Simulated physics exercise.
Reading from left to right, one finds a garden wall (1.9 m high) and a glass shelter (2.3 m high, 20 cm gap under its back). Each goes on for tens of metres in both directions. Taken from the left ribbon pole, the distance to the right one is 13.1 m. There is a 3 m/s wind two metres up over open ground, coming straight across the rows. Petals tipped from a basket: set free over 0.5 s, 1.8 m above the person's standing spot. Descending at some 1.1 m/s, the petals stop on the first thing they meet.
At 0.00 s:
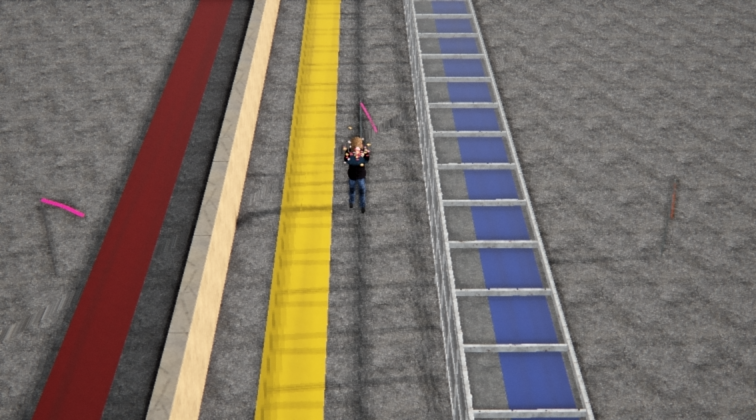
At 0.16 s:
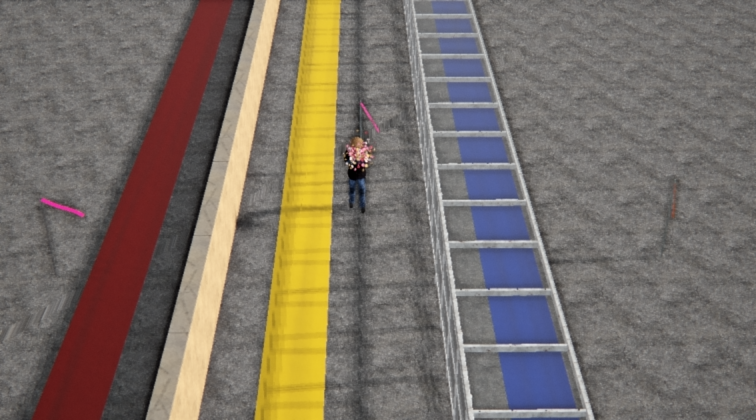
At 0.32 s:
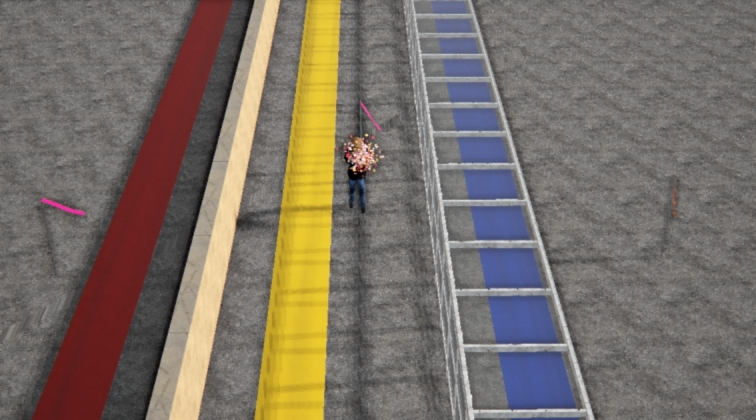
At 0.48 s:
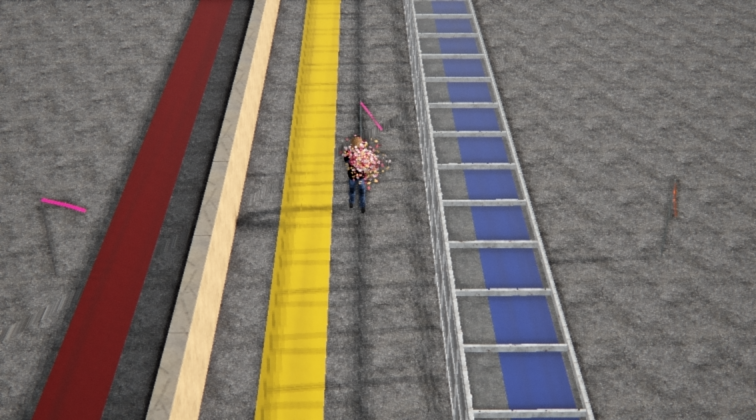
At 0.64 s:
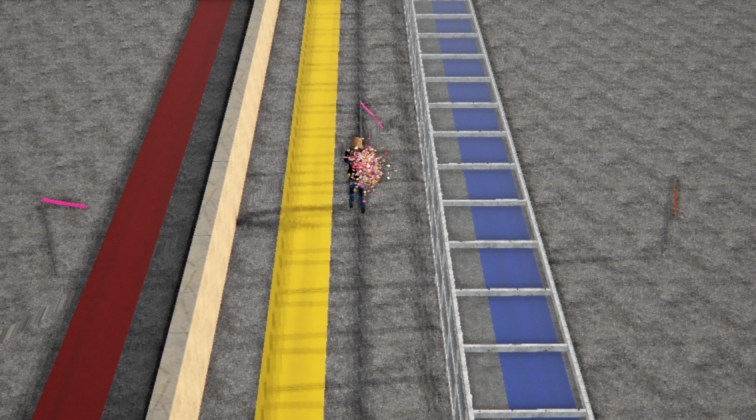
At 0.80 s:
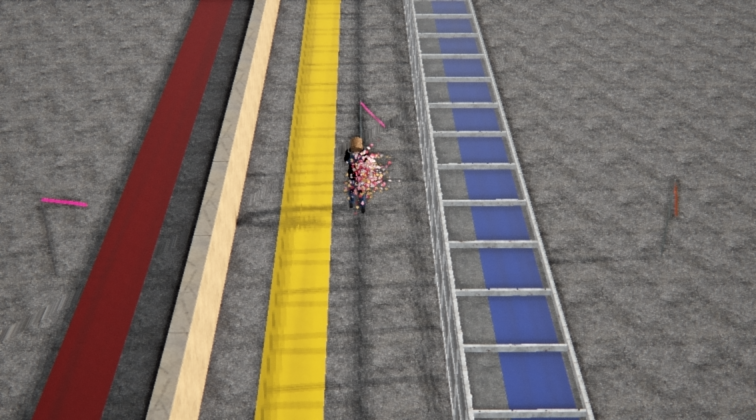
Pink and white petals spread and drift down to the right around a standing person.
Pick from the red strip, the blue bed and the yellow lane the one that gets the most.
It is the yellow one that gets the most.
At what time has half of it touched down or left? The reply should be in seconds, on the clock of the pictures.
Roughly at 1.8 s.
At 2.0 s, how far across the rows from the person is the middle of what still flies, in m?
I'd say close to 1.0 metres.
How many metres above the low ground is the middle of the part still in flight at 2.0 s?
Middle height: Approx. 0.4 m.
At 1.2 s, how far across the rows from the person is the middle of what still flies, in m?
Roughly 0.0 m.
After 1.2 s, 2 % is no longer flying here, and 0 % lies on the red strip, 0 % on the blue bed and 0 % on the yellow lane; the middle of what still flies is 0.7 m above the low ground, near (357, 196).
After 2.0 s, 58 % is no longer flying here, and 0 % lies on the red strip, 0 % on the blue bed and 34 % on the yellow lane; the middle of what still flies is 0.3 m above the low ground, near (312, 209).
After 3.5 s, 90 % is no longer flying here, and 0 % lies on the red strip, 0 % on the blue bed and 63 % on the yellow lane; the middle of what still flies is 0.7 m above the low ground, near (279, 194).
After 8.0 s, 98 % is no longer flying here, and 0 % lies on the red strip, 0 % on the blue bed and 65 % on the yellow lane.
After 45.0 s, 100 % is no longer flying here, and 0 % lies on the red strip, 0 % on the blue bed and 66 % on the yellow lane.
